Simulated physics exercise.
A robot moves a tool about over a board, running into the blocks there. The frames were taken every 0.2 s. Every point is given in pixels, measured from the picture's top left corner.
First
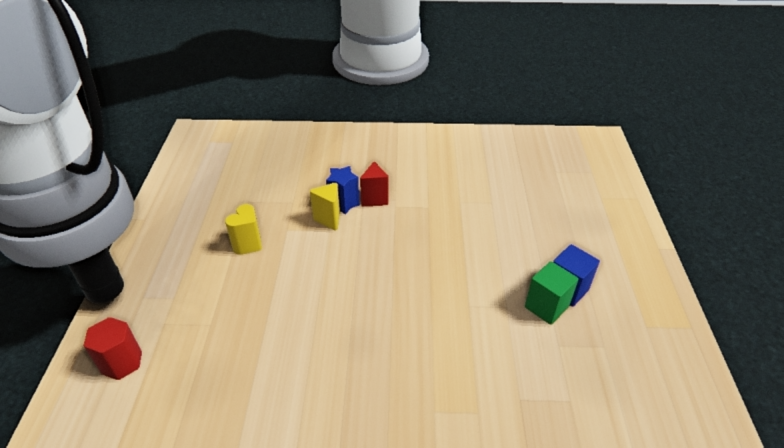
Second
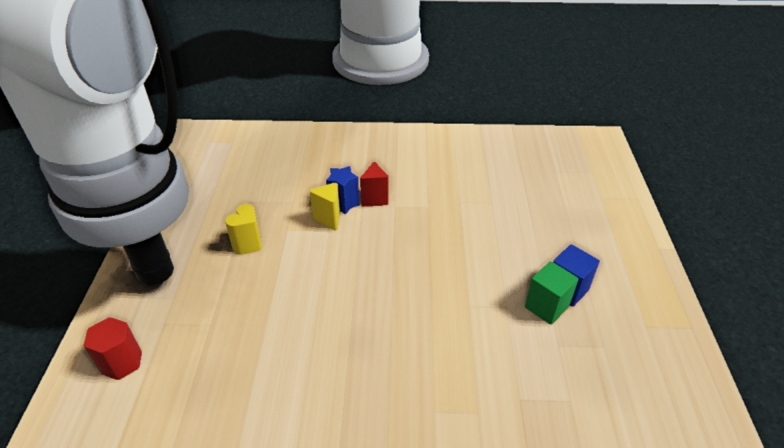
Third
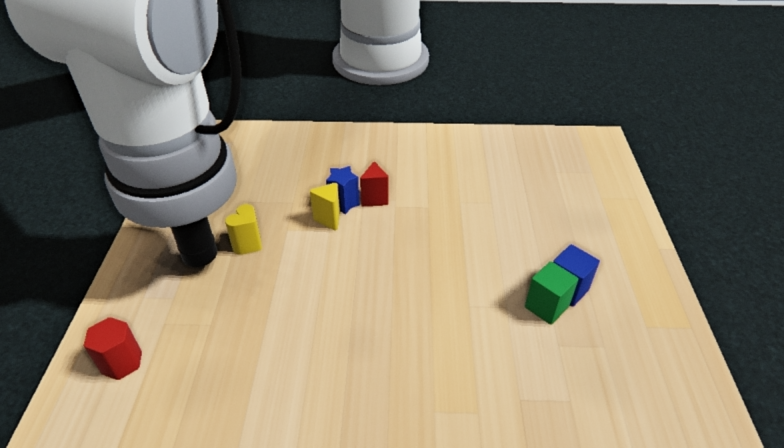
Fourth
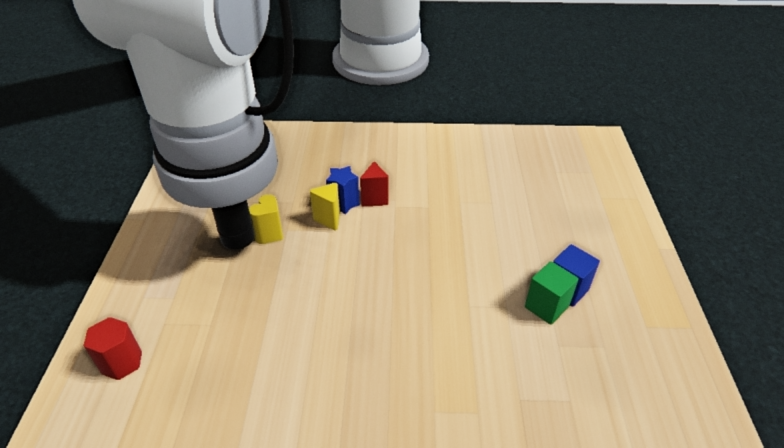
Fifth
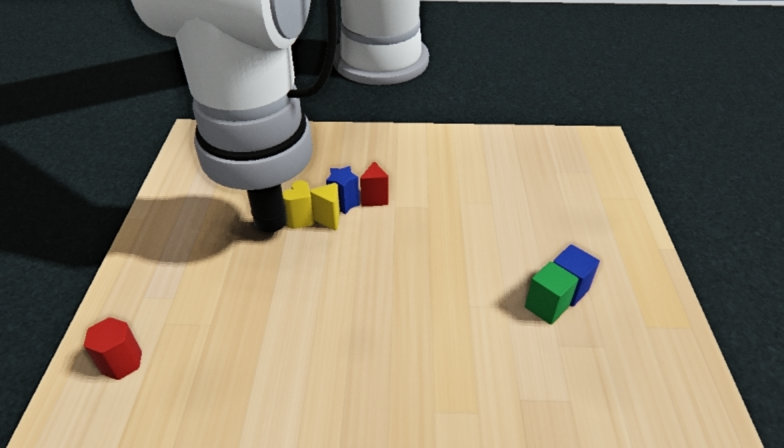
Robot arm moving a black tool rightward across a wooden board, pushing a yellow heart block up beside a yellow three-sided block.
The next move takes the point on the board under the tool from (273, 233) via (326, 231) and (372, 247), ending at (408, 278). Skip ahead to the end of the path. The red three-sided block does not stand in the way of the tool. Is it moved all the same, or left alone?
That block is not shifted.
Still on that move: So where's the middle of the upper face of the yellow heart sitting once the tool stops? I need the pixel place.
The spot you're after is about (323, 180) in the image.
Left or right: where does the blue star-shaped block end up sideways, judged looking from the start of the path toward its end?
It is pushed towards the left-hand side.
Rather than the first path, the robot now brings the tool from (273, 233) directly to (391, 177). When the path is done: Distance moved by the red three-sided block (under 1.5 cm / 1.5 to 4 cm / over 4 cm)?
My answer is that it shifts 1.5 to 4 cm.
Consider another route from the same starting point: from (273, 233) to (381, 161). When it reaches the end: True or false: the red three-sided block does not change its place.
It is false.
On the path given first. One third of the way, tool at (325, 221); yellow heart at (323, 180), turned 70° anticlockwise; yellow three-sided block at (345, 186), turned 50° clockwise; blue star-shaped block at (353, 170), turned 25° anticlockwise.
Two thirds of the way, tool at (374, 238); yellow heart at (323, 180), turned 70° anticlockwise; yellow three-sided block at (351, 186); blue star-shaped block at (353, 170), turned 25° anticlockwise.
At the end, tool at (408, 268); yellow heart at (323, 180), turned 70° anticlockwise; yellow three-sided block at (351, 186); blue star-shaped block at (353, 170), turned 25° anticlockwise; red three-sided block not moved.
